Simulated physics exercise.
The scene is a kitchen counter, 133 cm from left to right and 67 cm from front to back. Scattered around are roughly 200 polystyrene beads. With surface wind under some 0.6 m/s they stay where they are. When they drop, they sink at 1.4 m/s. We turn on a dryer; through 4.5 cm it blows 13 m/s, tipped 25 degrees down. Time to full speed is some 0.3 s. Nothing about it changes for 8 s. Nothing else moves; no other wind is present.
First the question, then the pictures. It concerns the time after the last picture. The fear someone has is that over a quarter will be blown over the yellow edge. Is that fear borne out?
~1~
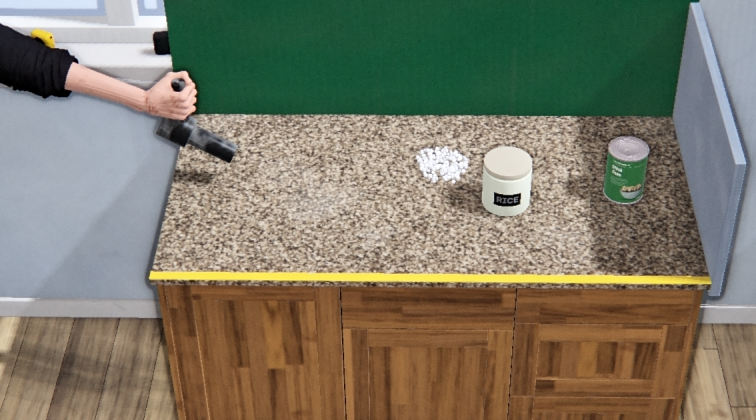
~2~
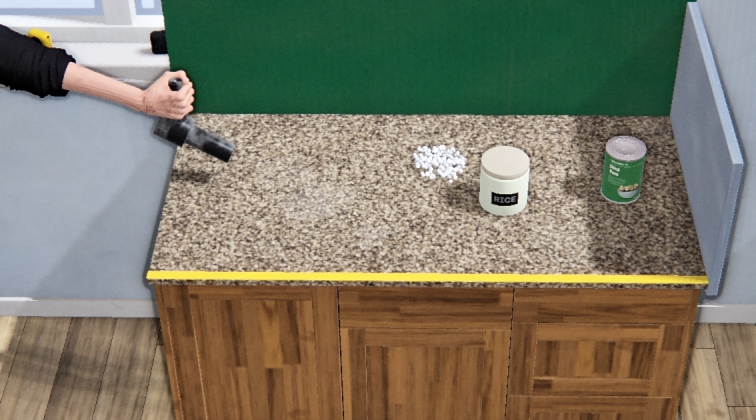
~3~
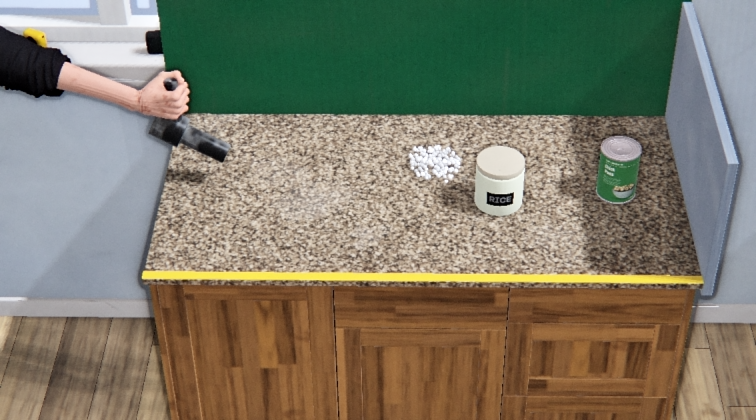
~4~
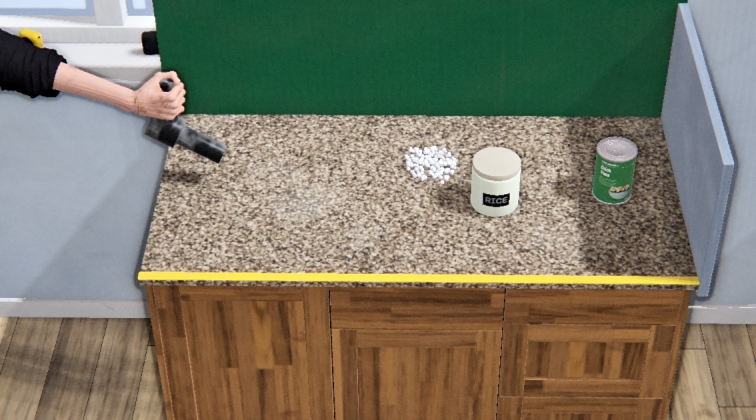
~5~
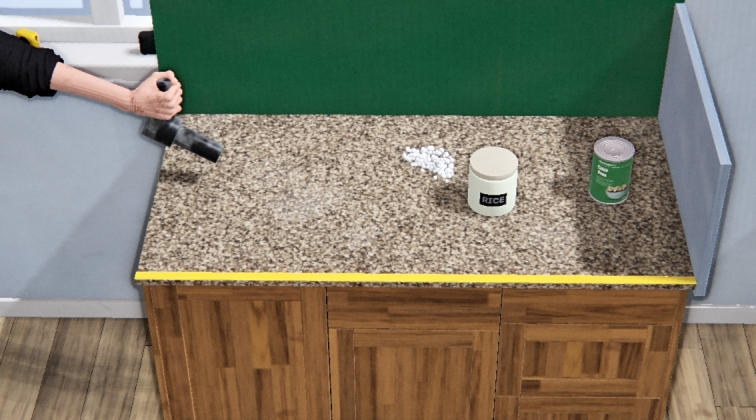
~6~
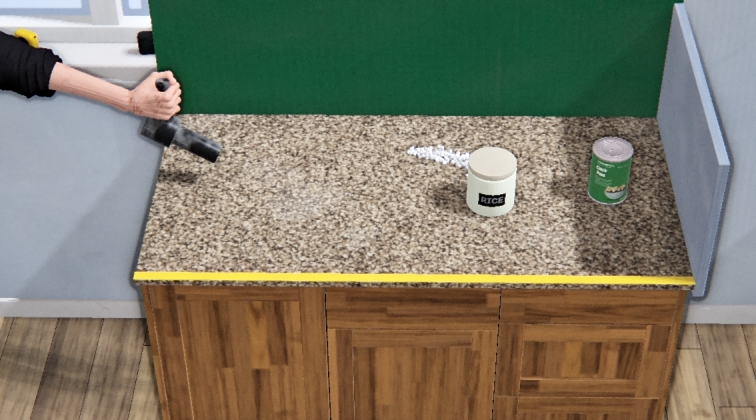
I'm expecting the count past that edge to remain at or under a quarter.
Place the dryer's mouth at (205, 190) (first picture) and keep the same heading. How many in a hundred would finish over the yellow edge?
Then the share would be close to 0 percent.
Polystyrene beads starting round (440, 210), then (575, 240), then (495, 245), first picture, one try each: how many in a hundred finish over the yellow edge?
In turn: 70 per cent, 60 per cent, 100 per cent.
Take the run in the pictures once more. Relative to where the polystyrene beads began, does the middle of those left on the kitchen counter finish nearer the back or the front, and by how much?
It drifts toward the rear side, close to 20 cm in all.
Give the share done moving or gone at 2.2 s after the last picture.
About 20 per cent.
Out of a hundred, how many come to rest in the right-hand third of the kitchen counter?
I'd put it at about 100 percent.
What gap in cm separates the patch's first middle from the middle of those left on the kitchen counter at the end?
That works out close to 65 centimetres.
Then, 1.2 s after the last picture, 82 % are on the move or not yet settled, 0 % are over the yellow edge; the middle of those still in play is near (657, 121).
Then, 2.2 s after the last picture, 81 % are on the move or not yet settled, 0 % are over the yellow edge; the middle of those still in play is near (657, 118).
Then, 4.1 s after the last picture, 79 % are on the move or not yet settled, 0 % are over the yellow edge; the middle of those still in play is near (657, 124).
Then, 7.7 s after the last picture, at the end, 0 % are over the yellow edge; the middle of those still in play is near (658, 123).
